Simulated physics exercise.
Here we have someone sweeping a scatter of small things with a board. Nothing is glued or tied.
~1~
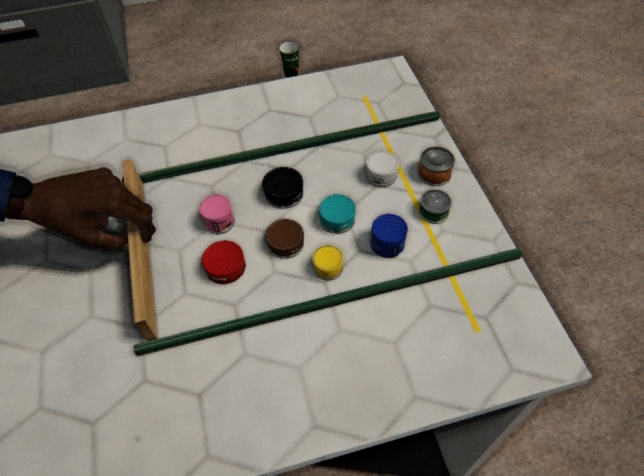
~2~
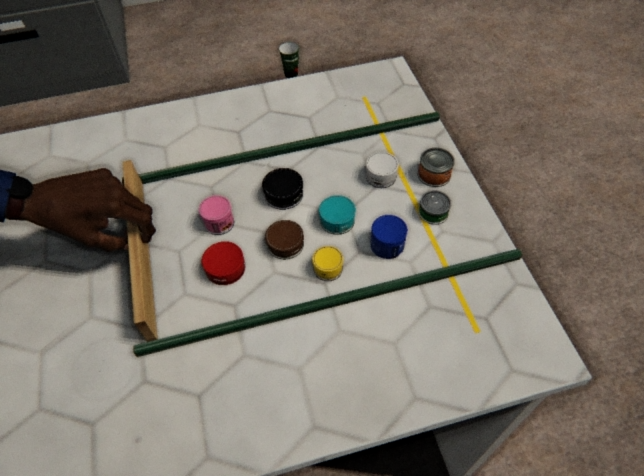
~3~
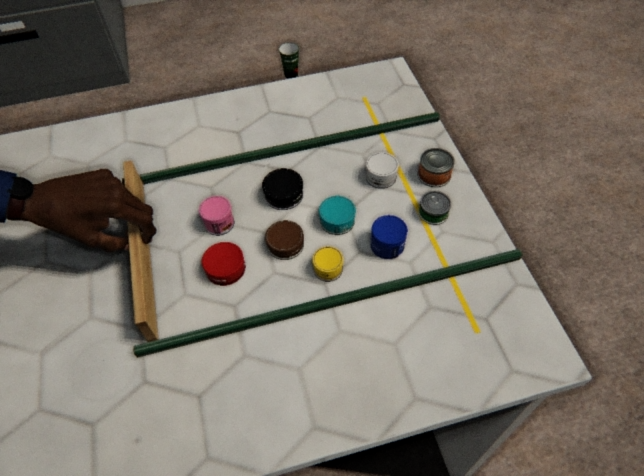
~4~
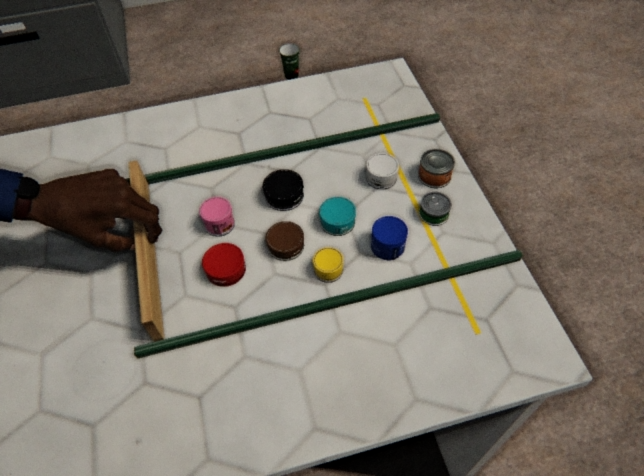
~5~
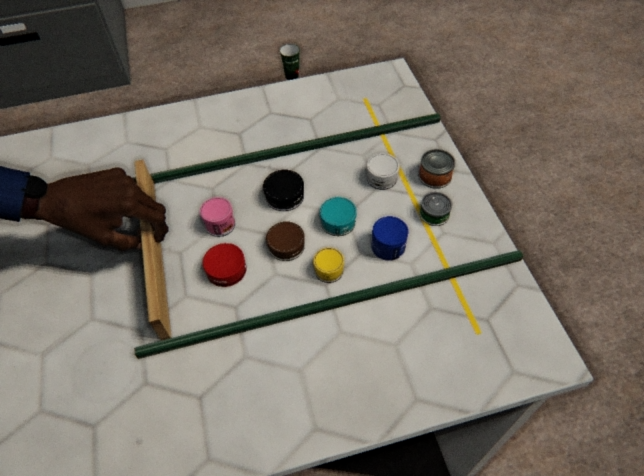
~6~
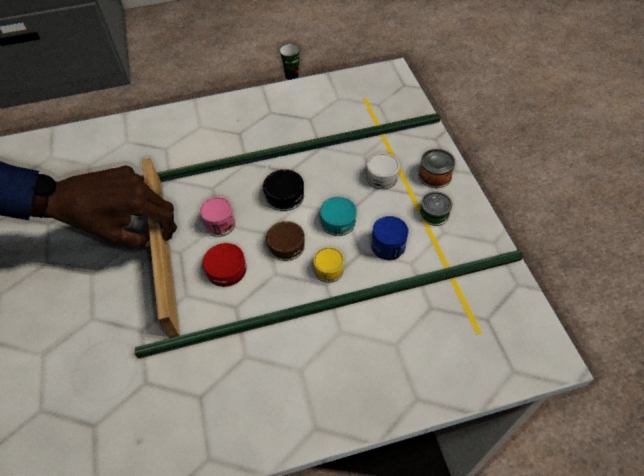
A hand slides a wooden board slightly right toward colourful tins on a tiled table.
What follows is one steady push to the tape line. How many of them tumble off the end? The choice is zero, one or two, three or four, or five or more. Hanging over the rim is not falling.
As it turns out, the number that fall off is one or two.
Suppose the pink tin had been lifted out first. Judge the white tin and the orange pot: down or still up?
The white tin is kept, the orange pot is lost.
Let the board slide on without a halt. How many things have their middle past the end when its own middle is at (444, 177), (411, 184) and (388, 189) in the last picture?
Place by place, 5, 1 and 0.
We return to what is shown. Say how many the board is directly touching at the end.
That makes 4.
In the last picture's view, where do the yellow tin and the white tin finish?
The yellow tin at (458, 251), the white tin at (437, 134).
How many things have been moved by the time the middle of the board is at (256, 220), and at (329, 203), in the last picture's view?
By then 5, and 8.
A little later, none off yet; orange pot at rest near (437, 169); green tin at rest near (436, 209); white tin at rest near (383, 171).
Next, none off yet; orange pot at rest near (437, 169); green tin at rest near (436, 209); white tin shifted about its own width near (392, 156).
When it is over, the number that fall off is one or two; down, orange pot.
